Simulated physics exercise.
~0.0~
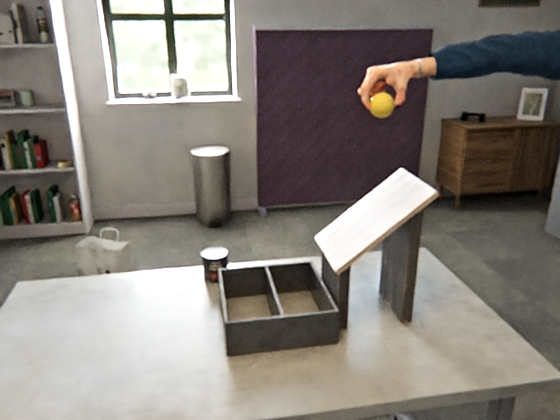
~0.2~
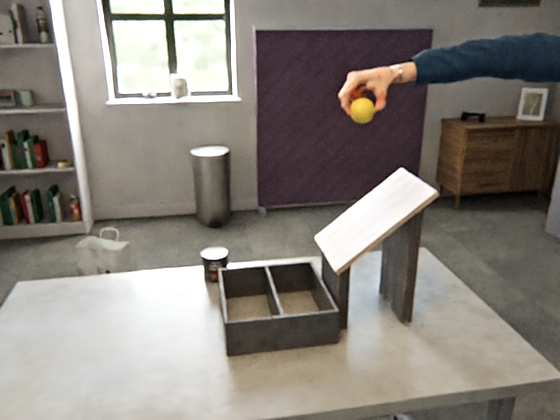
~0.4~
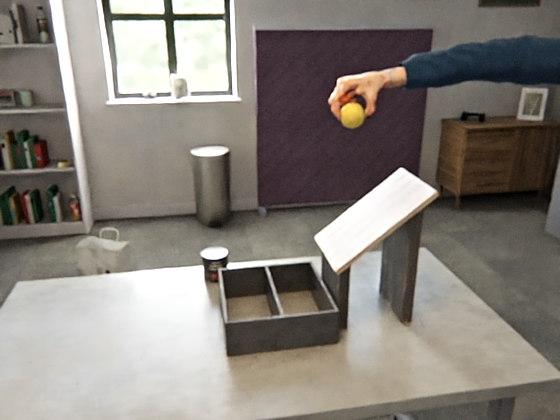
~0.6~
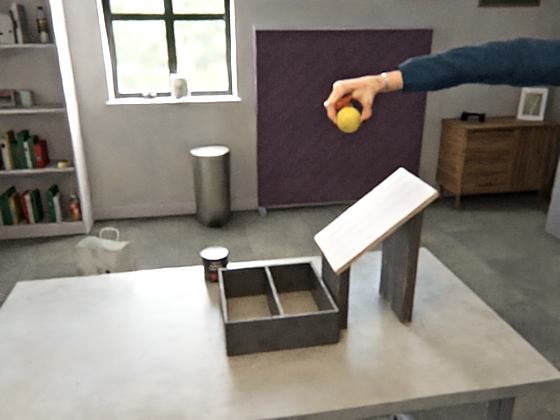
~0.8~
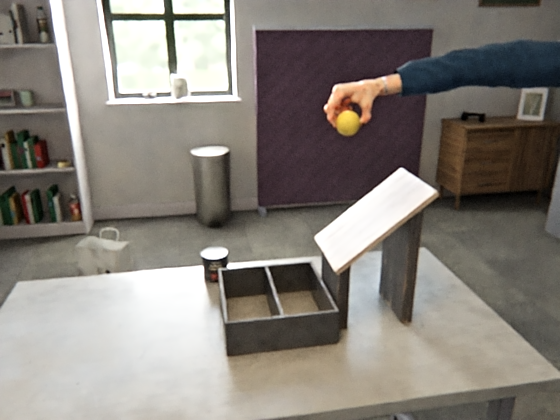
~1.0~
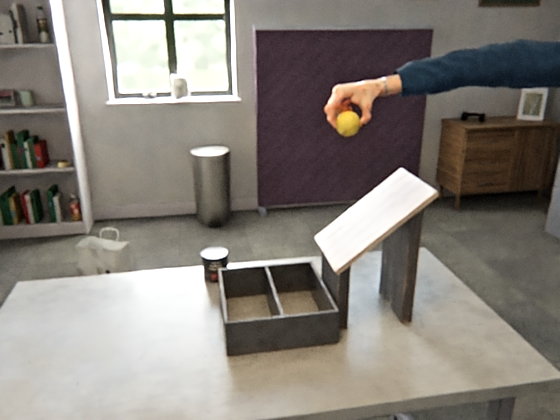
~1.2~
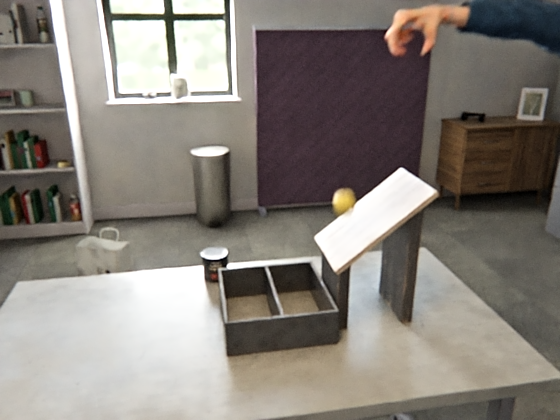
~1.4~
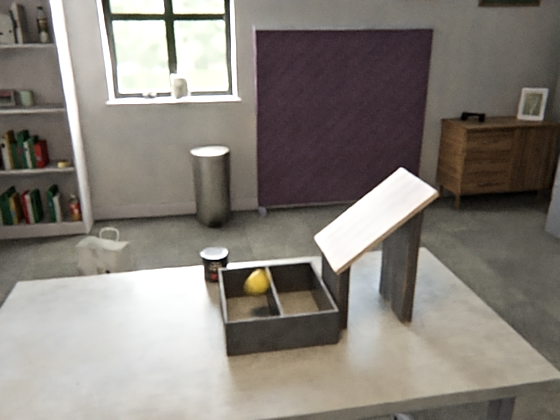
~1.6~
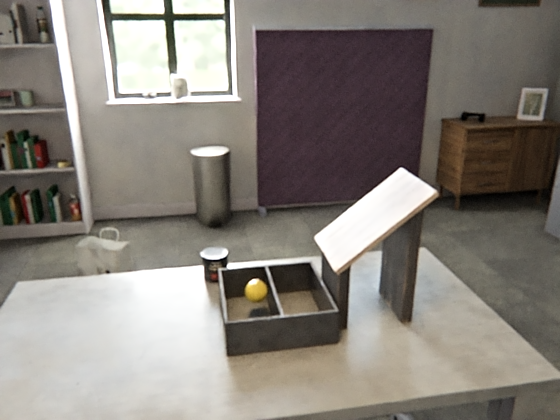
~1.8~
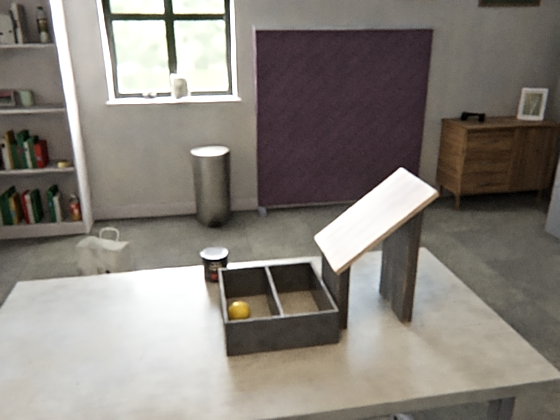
The clip opens on a pale tabletop holding a tilted board on supports, an open tray with two bays, and a small black tin behind the tray, while a hand holds a yellow lemon up in the air. The hand carries the lemon left and slightly down, then holds it still above the lower part of the board. The fingers let go and the hand draws back as the lemon drops toward the board. The lemon travels left into the tray's farther bay. It shifts toward the near left corner and ends there, with the tin unmoved.
